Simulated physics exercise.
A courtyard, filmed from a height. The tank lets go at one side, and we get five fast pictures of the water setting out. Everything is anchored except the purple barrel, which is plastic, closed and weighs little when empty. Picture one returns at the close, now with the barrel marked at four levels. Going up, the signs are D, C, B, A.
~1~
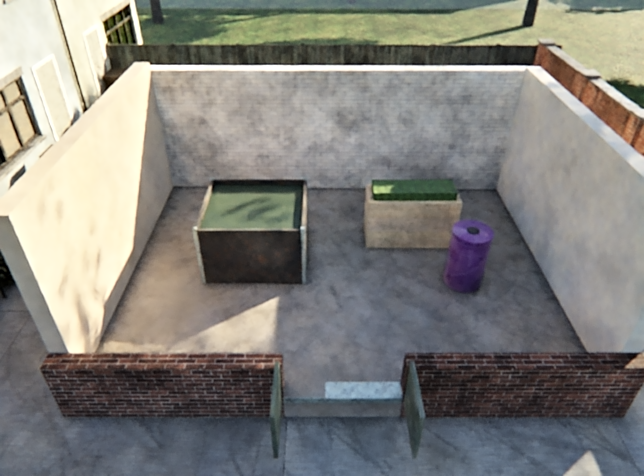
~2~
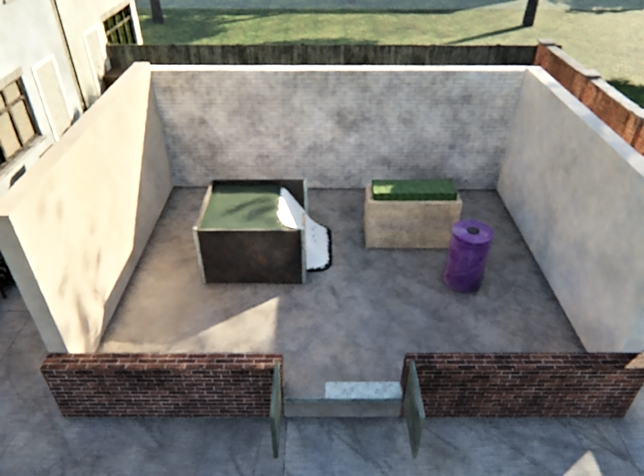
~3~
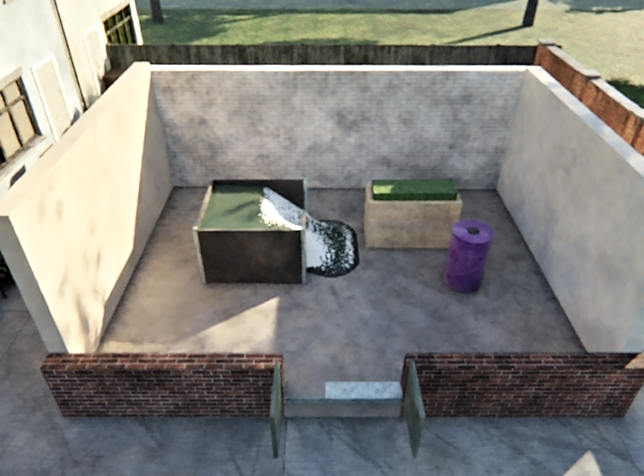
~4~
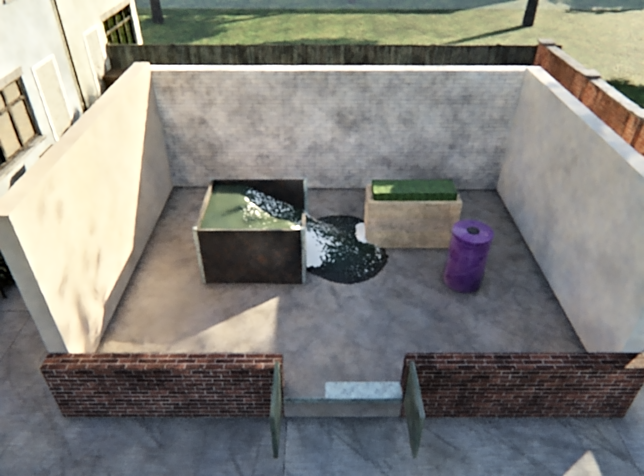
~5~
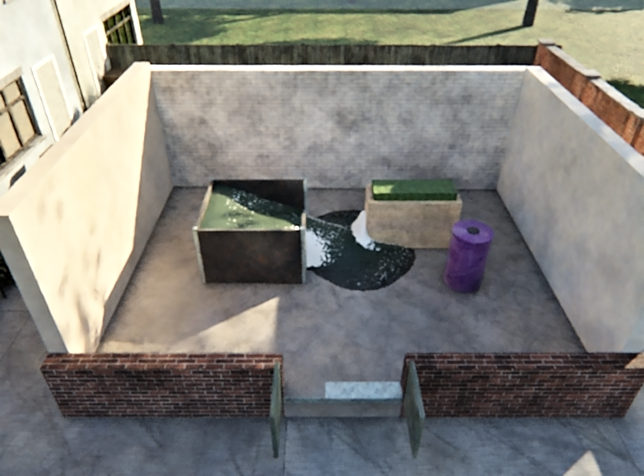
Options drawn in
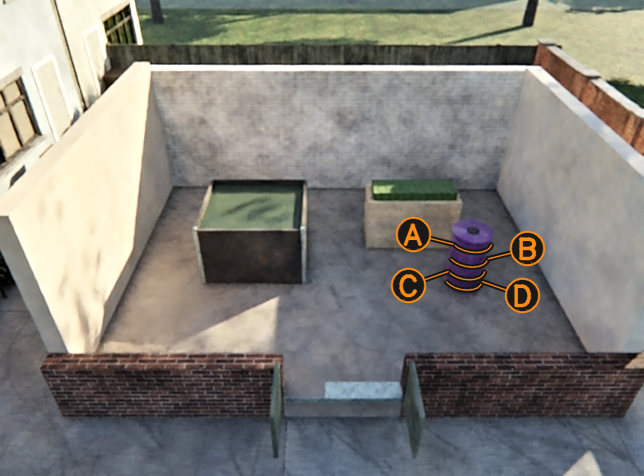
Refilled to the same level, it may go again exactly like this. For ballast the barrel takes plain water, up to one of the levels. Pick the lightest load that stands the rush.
Choose B.
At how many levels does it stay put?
Two of them.
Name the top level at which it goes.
C it is.
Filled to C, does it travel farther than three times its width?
No, less.
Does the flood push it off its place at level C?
Yes.
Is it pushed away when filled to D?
Yes, that goes wrong.
On the marked copy, A at (475, 252); B at (472, 267); C at (469, 279); D at (467, 290); from the bottom up D, C, B, A.
With A, it does not move.
With B, it does not move.
With C, it is pushed about its own width away.
With D, it is pushed about 3 times its own width away.
